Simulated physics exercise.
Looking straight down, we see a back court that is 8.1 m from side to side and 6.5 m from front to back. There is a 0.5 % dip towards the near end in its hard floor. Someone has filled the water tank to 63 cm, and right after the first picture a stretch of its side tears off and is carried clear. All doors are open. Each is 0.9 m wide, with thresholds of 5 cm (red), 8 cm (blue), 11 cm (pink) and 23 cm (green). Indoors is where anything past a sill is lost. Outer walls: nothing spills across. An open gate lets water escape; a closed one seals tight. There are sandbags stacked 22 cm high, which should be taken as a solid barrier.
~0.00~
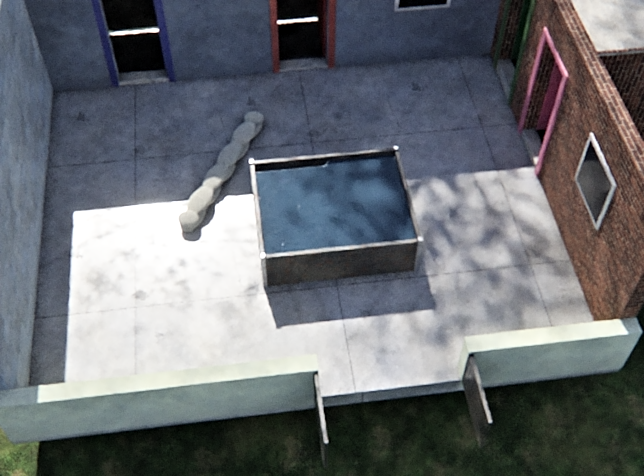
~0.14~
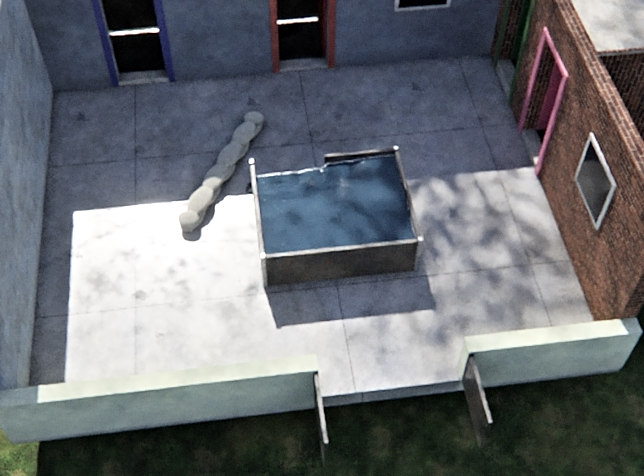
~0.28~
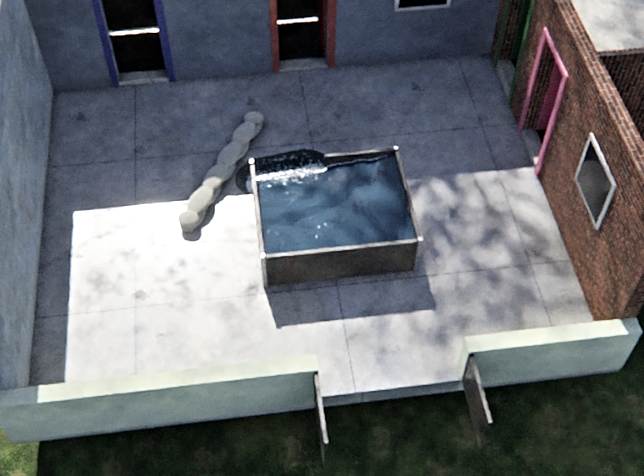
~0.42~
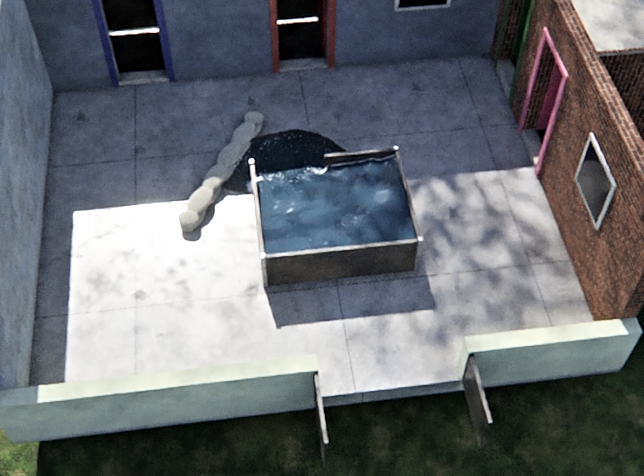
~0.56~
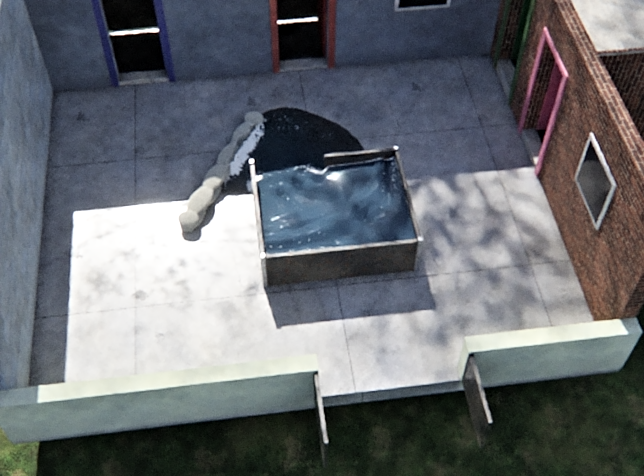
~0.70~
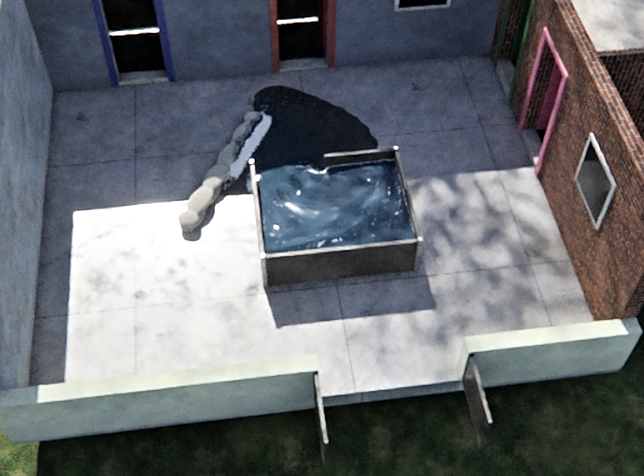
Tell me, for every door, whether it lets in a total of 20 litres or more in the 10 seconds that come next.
For every door: The red door does; the blue door does not; the pink door does not; the green door does not.
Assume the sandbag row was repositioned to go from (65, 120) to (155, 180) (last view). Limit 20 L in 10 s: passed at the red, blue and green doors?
So red comes out too high, blue comes out too high and green comes out low enough.
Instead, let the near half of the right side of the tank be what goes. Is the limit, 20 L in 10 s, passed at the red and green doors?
At the red door the limit is not exceeded; at the green door it is not exceeded.
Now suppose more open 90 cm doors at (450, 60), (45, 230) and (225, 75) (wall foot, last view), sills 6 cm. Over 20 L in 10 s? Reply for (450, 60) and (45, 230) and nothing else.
Per doorway, in order: Sufficient / insufficient.
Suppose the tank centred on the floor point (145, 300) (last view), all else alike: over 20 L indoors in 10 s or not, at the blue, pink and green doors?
Against the limit, the blue door exceeds it, the pink door stays within it and the green door stays within it.
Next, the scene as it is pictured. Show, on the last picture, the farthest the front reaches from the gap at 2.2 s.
That lands around (436, 63) in the last picture.
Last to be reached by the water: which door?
It's the pink door that comes last.
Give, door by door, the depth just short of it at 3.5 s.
In cm: Red 19, blue 5, pink 0, green 17.
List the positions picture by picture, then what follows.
The water tank at (333, 203) is whole and still, 63 cm deep, in the first picture.
The front is at a hidden place, 0.6 m from the gap on the water tank's far side; 0.2 m2 of floor is under water; 63 cm left at the back of the water tank, in the second picture.
The front is at a hidden place, 0.9 m from the gap on the water tank's far side; 0.9 m2 of floor is under water; 63 cm left at the back of the water tank, in the third picture.
Water pours out on the water tank's far side and has run 1.3 m, to (299, 133); typically 8 cm deep outside, 63 cm at the water tank's back, in the fourth picture.
The front is at (282, 111), 1.9 m from the gap on the water tank's far side; 2.8 m2 of floor is under water; 61 cm left at the back of the water tank, in the fifth picture.
The front is at (269, 91), 2.4 m from the gap on the water tank's far side; 3.8 m2 of floor is under water; 55 cm left at the back of the water tank, in the sixth picture.
After 1.4 s water covers 15 % of the floor and is deepest (42 cm) near (242, 159); red door 14 cm at the sill, 31 L in, blue door not reached, pink door not reached, green door not reached.
After 2.2 s water covers 25 % of the floor and is deepest (34 cm) near (242, 159); red door 17 cm at the sill, 161 L in, blue door 1 cm at the sill, 0 L in, pink door not reached, green door not reached.
After 3.5 s water covers 30 % of the floor and is deepest (24 cm) near (242, 159); red door 19 cm at the sill, 323 L in, blue door 5 cm at the sill, 0 L in, pink door not reached, green door 17 cm at the sill, 0 L in.
After 6.0 s water covers 65 % of the floor and is deepest (16 cm) near (242, 159); red door 12 cm at the sill, 456 L in, blue door 1 cm at the sill, 0 L in, pink door 6 cm at the sill, 0 L in, green door 14 cm at the sill, 0 L in.
After 10.0 s water covers 90 % of the floor and is deepest (10 cm) near (532, 356); red door 6 cm at the sill, 509 L in, blue door 2 cm at the sill, 0 L in, pink door 5 cm at the sill, 0 L in, green door 8 cm at the sill, 0 L in.
